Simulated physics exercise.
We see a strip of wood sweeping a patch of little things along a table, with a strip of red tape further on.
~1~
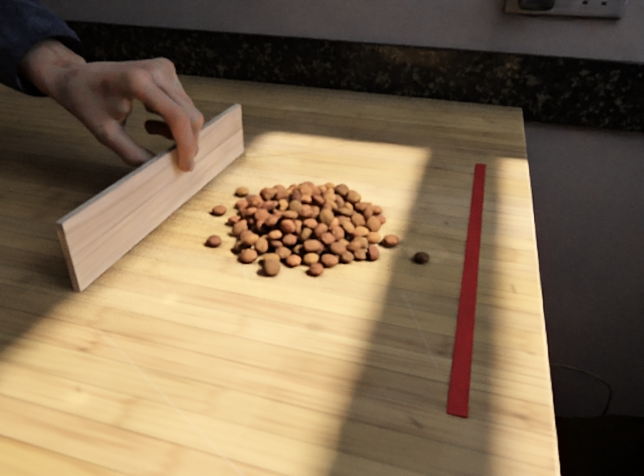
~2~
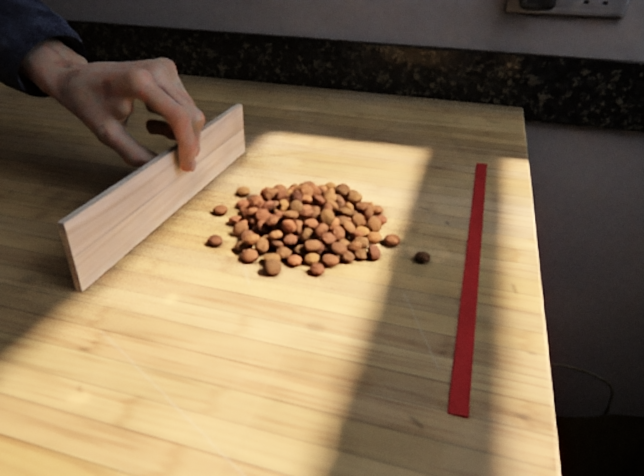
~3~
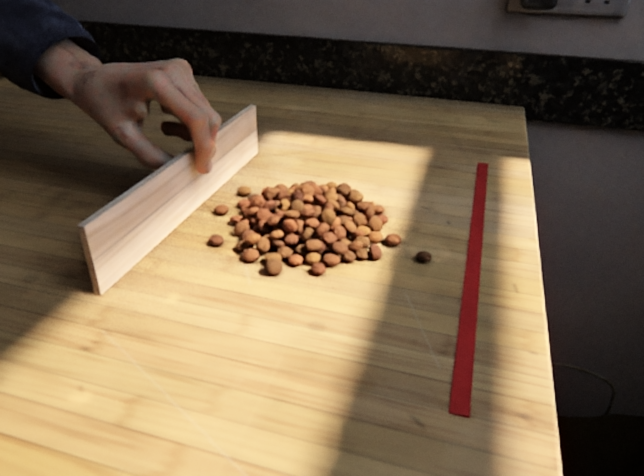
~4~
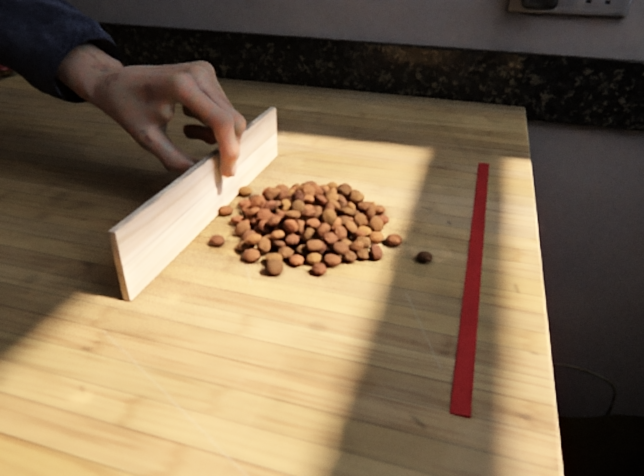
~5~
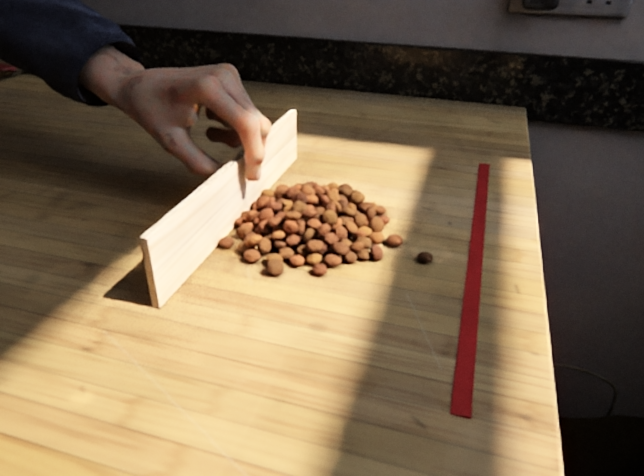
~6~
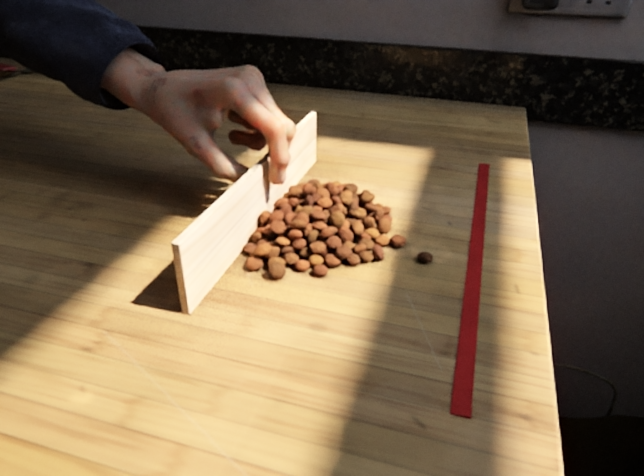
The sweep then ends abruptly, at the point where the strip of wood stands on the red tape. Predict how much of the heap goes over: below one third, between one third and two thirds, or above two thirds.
The fraction that disappears over the end is going to be in the middle band of a third to two thirds.
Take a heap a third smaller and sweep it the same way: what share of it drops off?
Count per hundred: Around 50.
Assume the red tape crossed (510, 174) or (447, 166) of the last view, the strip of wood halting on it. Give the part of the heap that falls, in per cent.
90 % and 10 %, roughly.
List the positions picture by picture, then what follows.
Strip of wood at (88, 241), at rest; red tape at (480, 171), about two fingers from the edge; edge at (539, 264); the heap at (302, 221), bits of dog kibble, in the first frame.
Strip of wood at (89, 241), at rest, in the second frame.
Strip of wood at (108, 244); the heap at (304, 221), in the third frame.
Strip of wood at (137, 250), in the fourth frame.
Strip of wood at (167, 256); the heap at (305, 221), a small part pushed along, in the fifth frame.
Strip of wood at (196, 261); red tape at (484, 171); edge at (543, 264); the heap at (318, 223), about two thirds pushed along, in the sixth frame.
Soon after the last picture, strip of wood still moving, near (377, 176); heap all on the table, its front near (496, 258).
A little later, strip of wood stopped at the red tape; heap about a third over the edge.
Later still, strip of wood stopped at the red tape; heap about half over the edge.
At rest, strip of wood stopped at the red tape; heap about half over the edge.
